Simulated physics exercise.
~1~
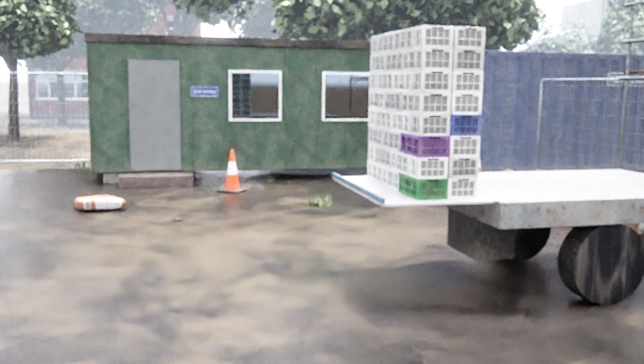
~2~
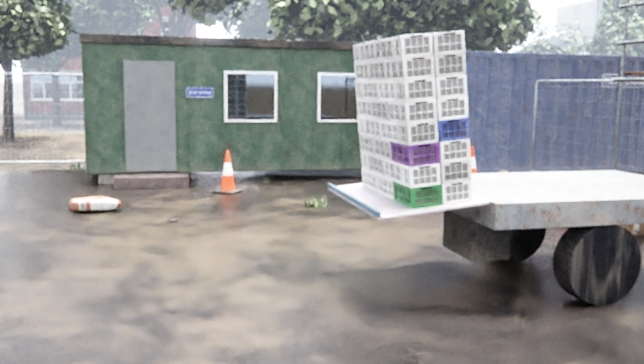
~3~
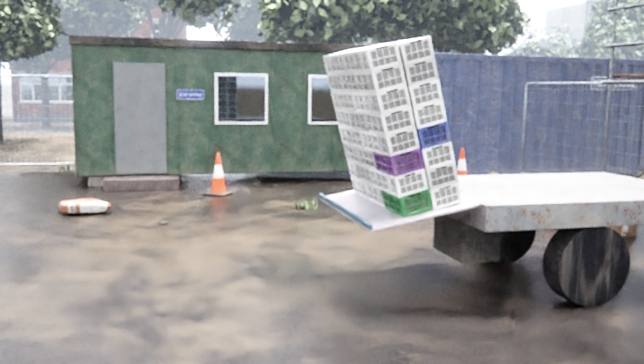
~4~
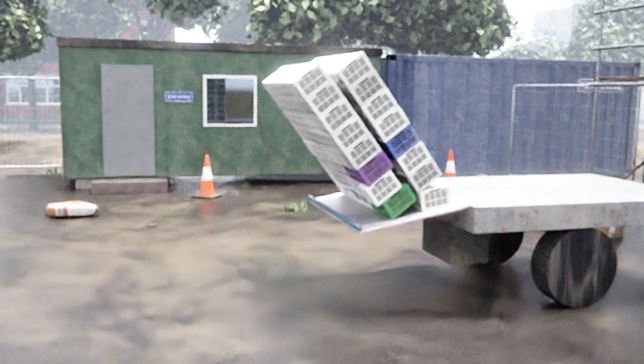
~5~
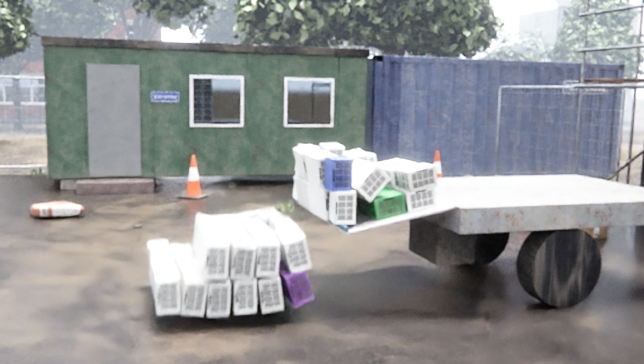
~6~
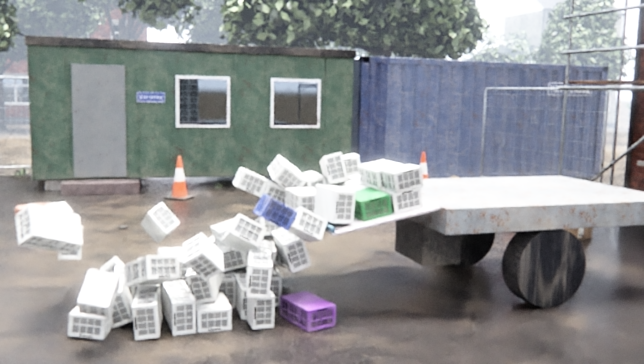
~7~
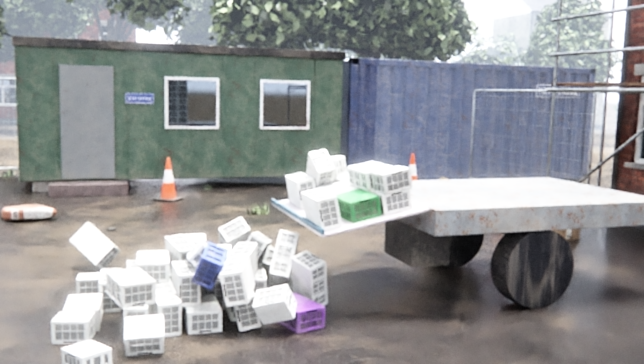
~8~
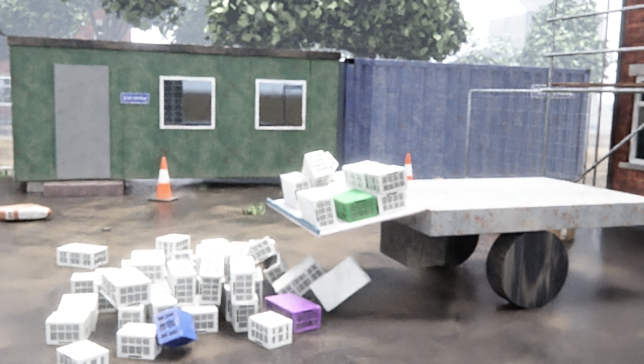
Tall stack of white crates toppling left off a trailer's drooping flap, scattering across wet ground, a few staying beside the green one.
